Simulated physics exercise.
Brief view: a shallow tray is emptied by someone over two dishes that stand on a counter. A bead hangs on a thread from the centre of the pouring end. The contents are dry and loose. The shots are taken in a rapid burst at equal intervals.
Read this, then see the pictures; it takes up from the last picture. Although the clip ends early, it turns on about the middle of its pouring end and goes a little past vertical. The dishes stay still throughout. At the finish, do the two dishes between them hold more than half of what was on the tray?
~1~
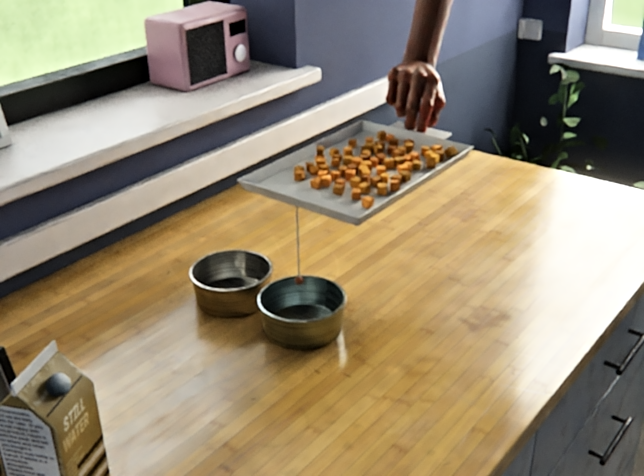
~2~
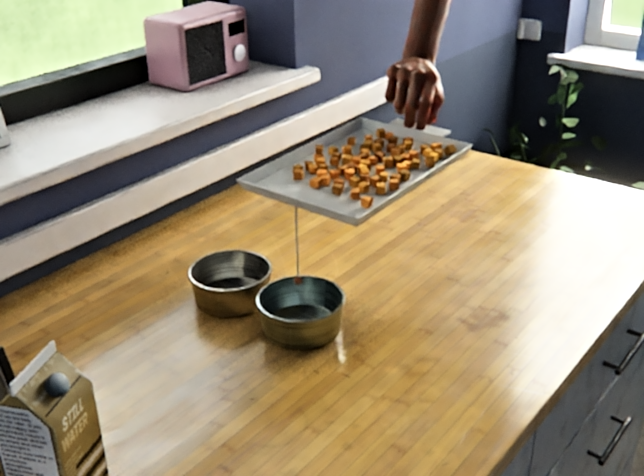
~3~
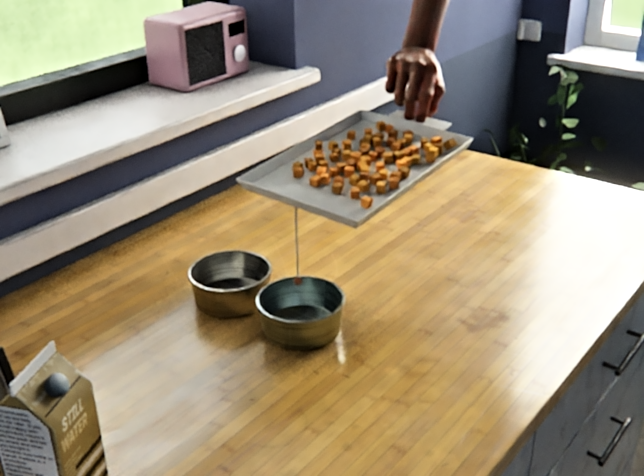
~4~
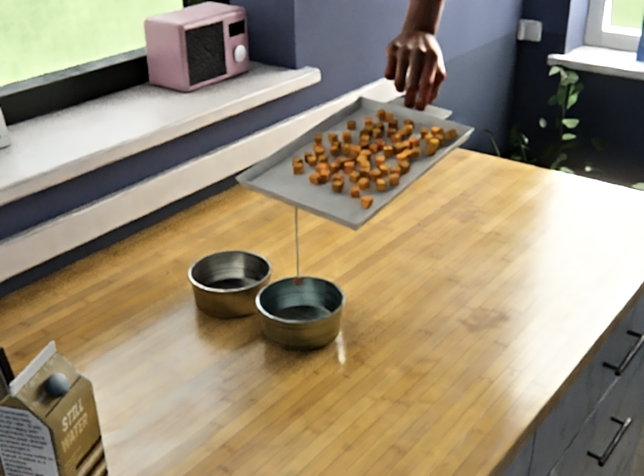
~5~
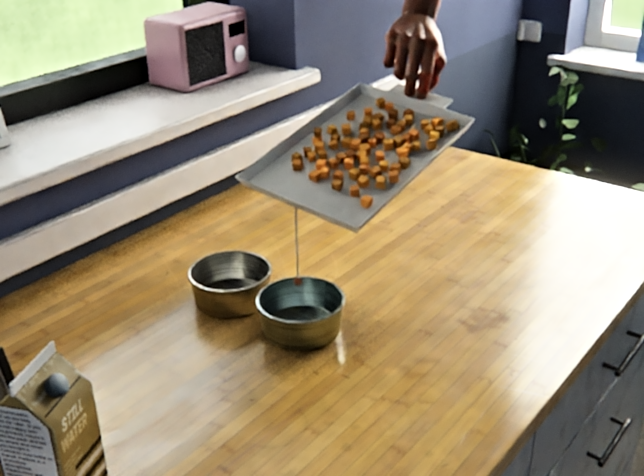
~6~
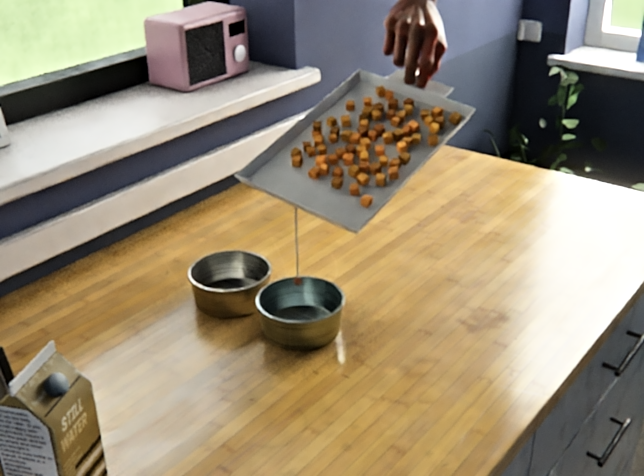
No.
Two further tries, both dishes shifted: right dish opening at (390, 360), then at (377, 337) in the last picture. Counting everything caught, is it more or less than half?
At the first place most of it, at the second the larger part.
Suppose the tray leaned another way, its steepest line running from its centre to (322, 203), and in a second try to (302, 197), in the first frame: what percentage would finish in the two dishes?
I'd say roughly 30 percent with the first slope, 40 percent with the other.
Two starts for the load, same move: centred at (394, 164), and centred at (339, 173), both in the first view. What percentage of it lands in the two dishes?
In order, 10 % then 30 %.
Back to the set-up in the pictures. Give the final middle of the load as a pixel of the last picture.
The centre settles at about (351, 361).
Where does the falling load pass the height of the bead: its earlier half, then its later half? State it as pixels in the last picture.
Early-half point (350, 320); late-half point (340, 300).
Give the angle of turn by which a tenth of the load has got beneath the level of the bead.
65°.
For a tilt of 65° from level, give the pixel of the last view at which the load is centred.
(341, 224).
Soon, tray tipped steeply; about two thirds on the tray; a stray few in the right dish; a small part outside both; about a quarter in the air.
A while on, tray tipped past a quarter turn; about a quarter in the right dish; most outside both.
Towards the end, tray tipped past a quarter turn; about a quarter in the right dish; most outside both.
Finally, tray tipped past a quarter turn; about a quarter in the right dish; none in the left dish; most outside both.
